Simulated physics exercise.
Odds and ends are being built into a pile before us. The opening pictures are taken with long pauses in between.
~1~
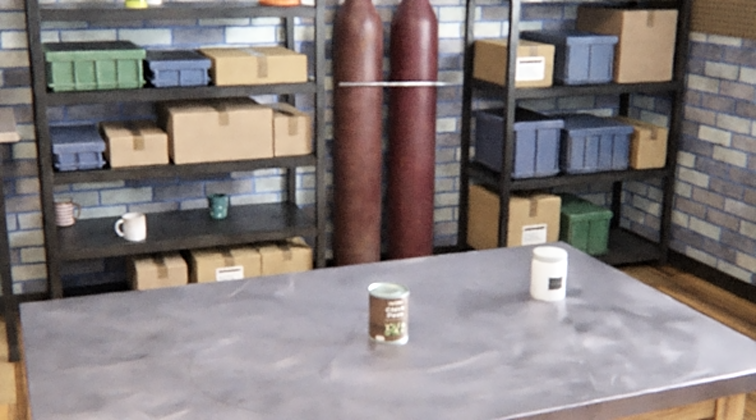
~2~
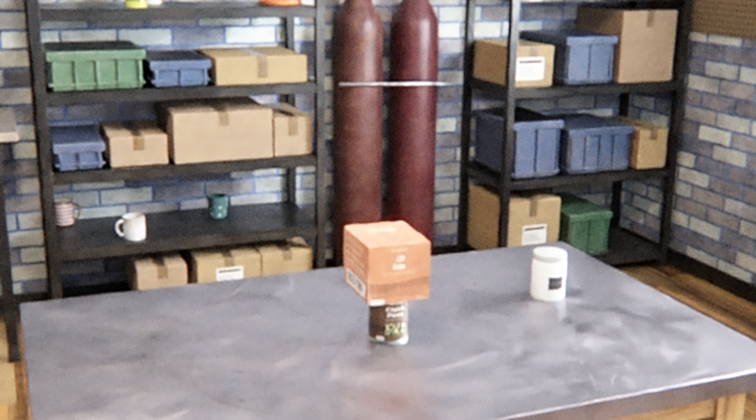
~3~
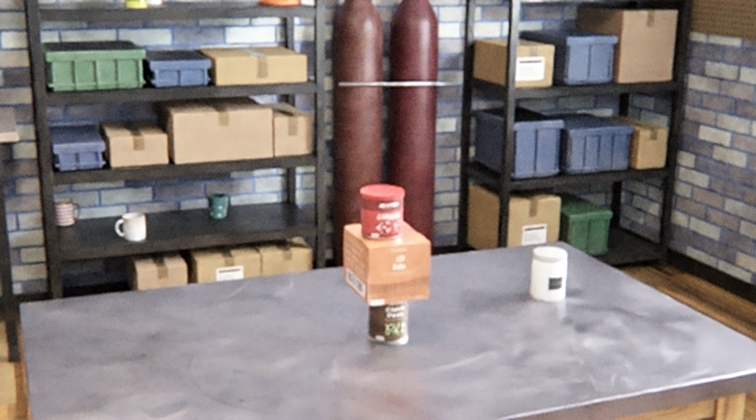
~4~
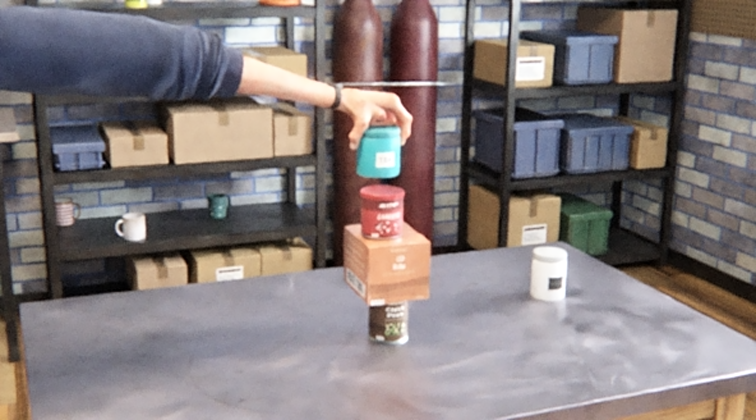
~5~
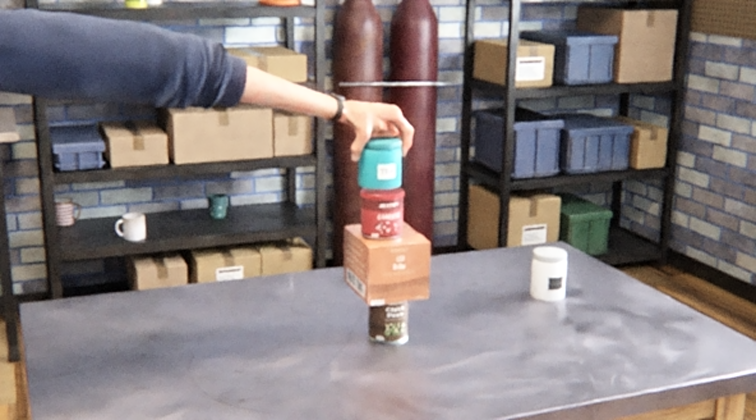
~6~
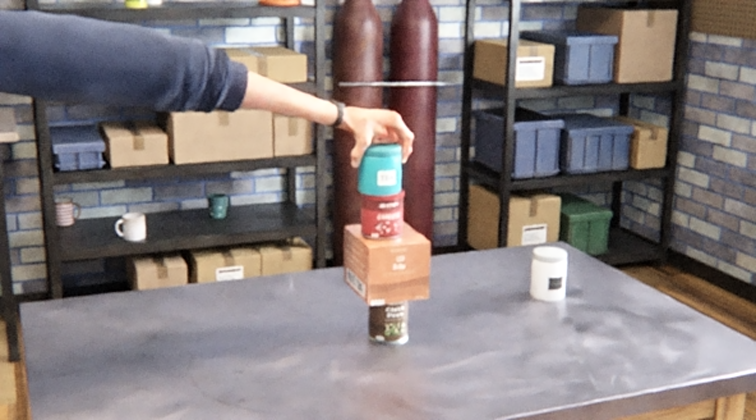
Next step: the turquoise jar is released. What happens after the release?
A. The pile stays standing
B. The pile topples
The answer is A.
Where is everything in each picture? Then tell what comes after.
In the first picture, the last thing is not in view yet; white jar (549, 274).
In the second picture, the last thing is not in view yet; orange box (386, 261).
In the third picture, the last thing is not in view yet; white jar (549, 274).
In the fourth picture, still above its spot; turquoise jar (378, 151); orange box (386, 261).
In the fifth picture, still above its spot; turquoise jar (380, 162); white jar (549, 274).
In the sixth picture, set down, still held; turquoise jar (380, 168); orange box (386, 261).
Then, 0.20 s on from there, no change.
Then, 0.60 s on from there, turquoise jar resting near (379, 169).
In the end, all 5 unmoved. At the end, from the last picture's camera, turquoise jar near (379, 169). The pile stays up.
